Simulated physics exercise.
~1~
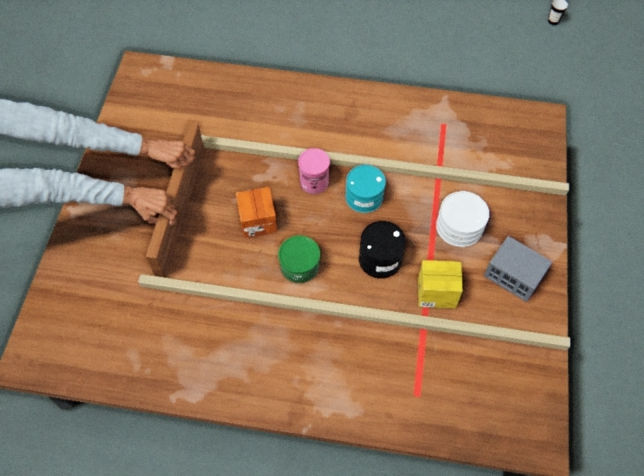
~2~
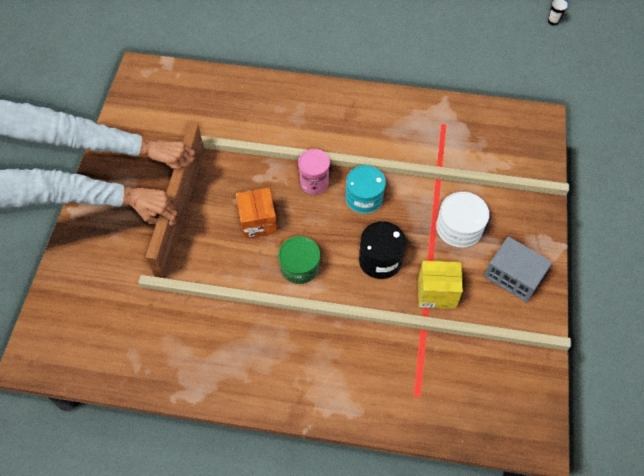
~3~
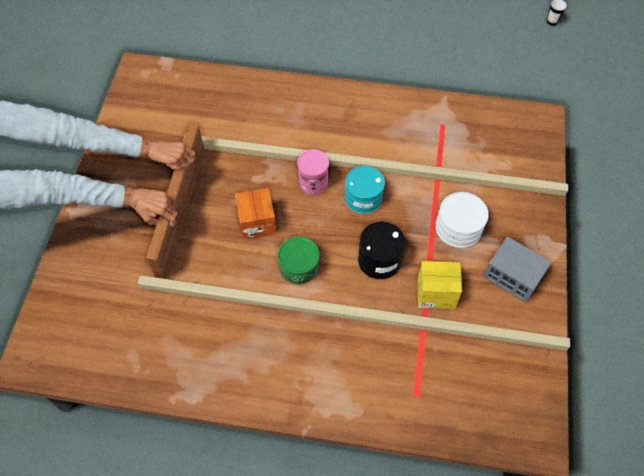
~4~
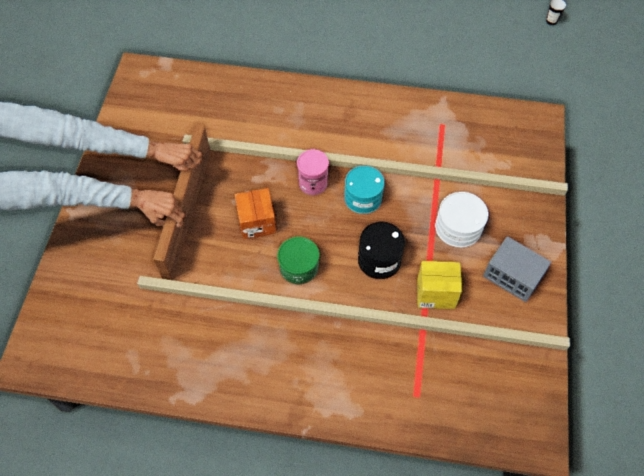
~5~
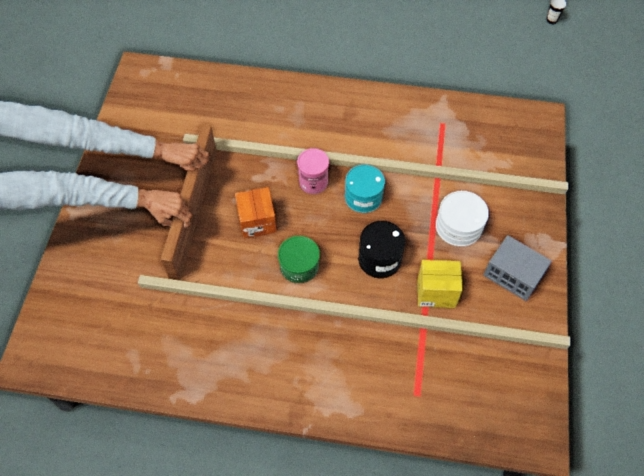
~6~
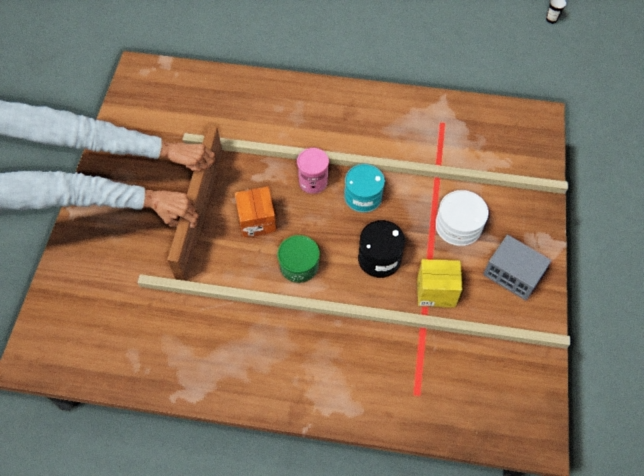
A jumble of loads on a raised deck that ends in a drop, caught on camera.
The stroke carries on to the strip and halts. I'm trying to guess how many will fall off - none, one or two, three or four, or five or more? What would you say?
Well, the ones that get knocked off number not even one.
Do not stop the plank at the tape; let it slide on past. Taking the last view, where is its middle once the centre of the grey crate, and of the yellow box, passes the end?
Near (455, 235), then near (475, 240).
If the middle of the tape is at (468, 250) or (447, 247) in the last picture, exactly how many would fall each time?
Try by try, 1 and 0.
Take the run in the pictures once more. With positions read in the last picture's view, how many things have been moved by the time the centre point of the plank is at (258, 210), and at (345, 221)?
Tally: 1; 5.
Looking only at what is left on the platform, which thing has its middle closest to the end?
Answer: The grey crate.
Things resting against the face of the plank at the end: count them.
It adds up to 3.
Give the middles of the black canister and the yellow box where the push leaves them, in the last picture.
The black canister comes to rest at (489, 265), and the yellow box comes to rest at (515, 304).
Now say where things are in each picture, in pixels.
Grey crate (517, 269); white canister (462, 219); yellow box (439, 285); plank (178, 199); tape (432, 246), in the first frame.
White canister (462, 220); turquoise canister (365, 189), in the second frame.
Yellow box (439, 286); black canister (381, 251), in the third frame.
Grey crate (517, 269); plank (184, 201), in the fourth frame.
White canister (462, 219); green pail (299, 260), in the fifth frame.
Grey crate (517, 268); white canister (461, 218); yellow box (439, 284); plank (197, 202); tape (431, 245), in the sixth frame.
Early on, none off yet; grey crate at rest near (517, 268); white canister at rest near (461, 218); yellow box at rest near (439, 284).
A while later, none off yet; grey crate at rest near (517, 268); white canister travelled a little near (476, 224); yellow box travelled about its own width near (466, 297).
Finally, the number that fall off is zero.
